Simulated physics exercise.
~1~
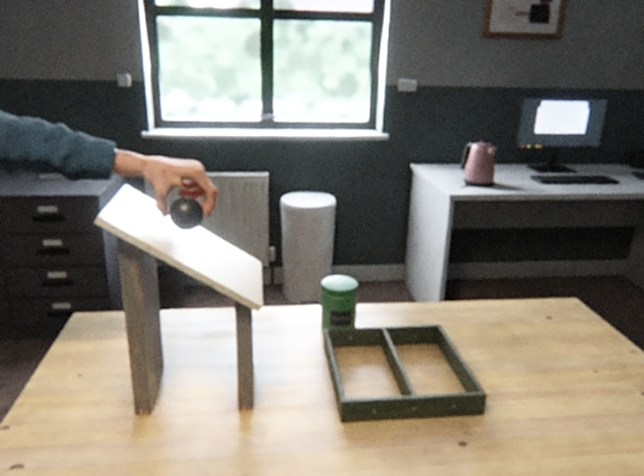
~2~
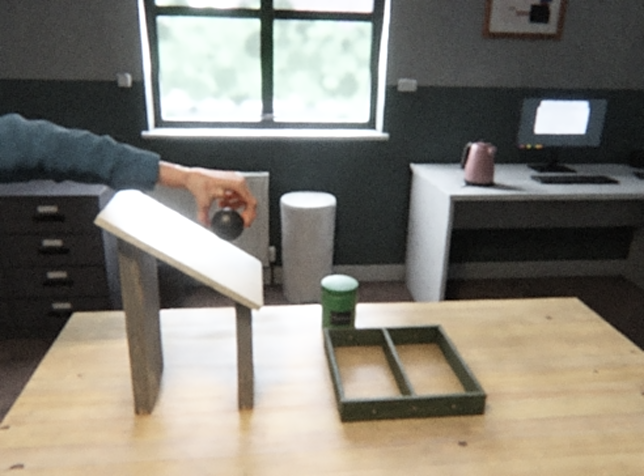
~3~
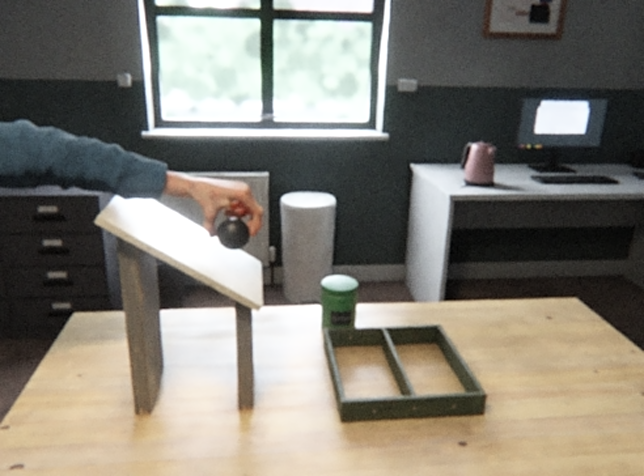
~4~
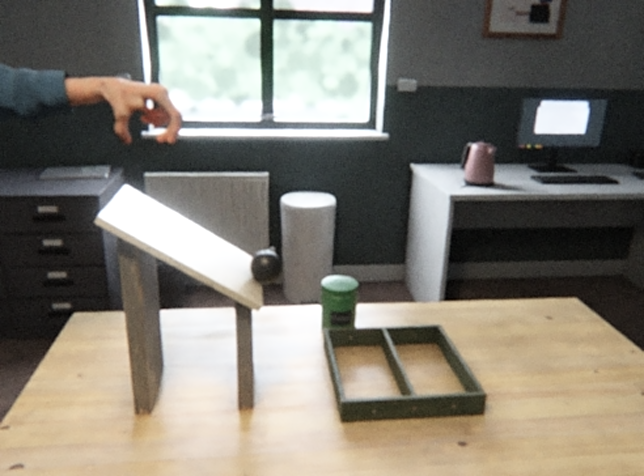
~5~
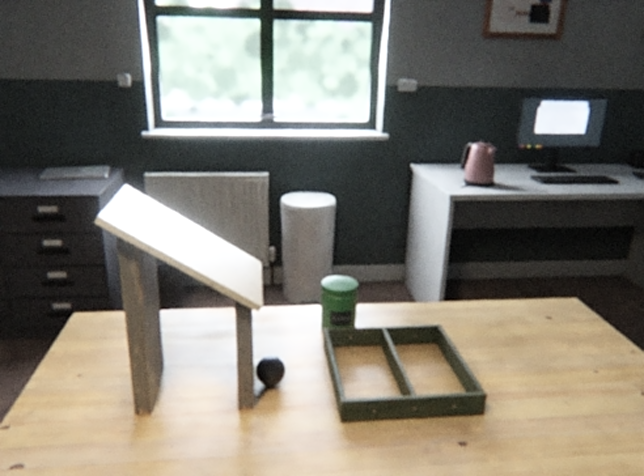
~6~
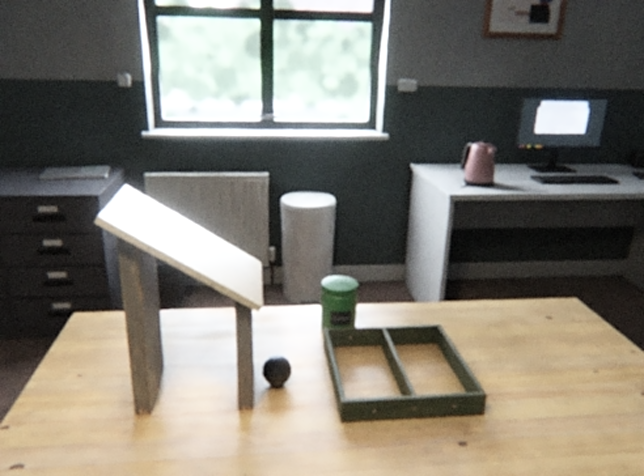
On a wooden table, a hand releases a black ball that drops off a sloping board and lands short of the tray.
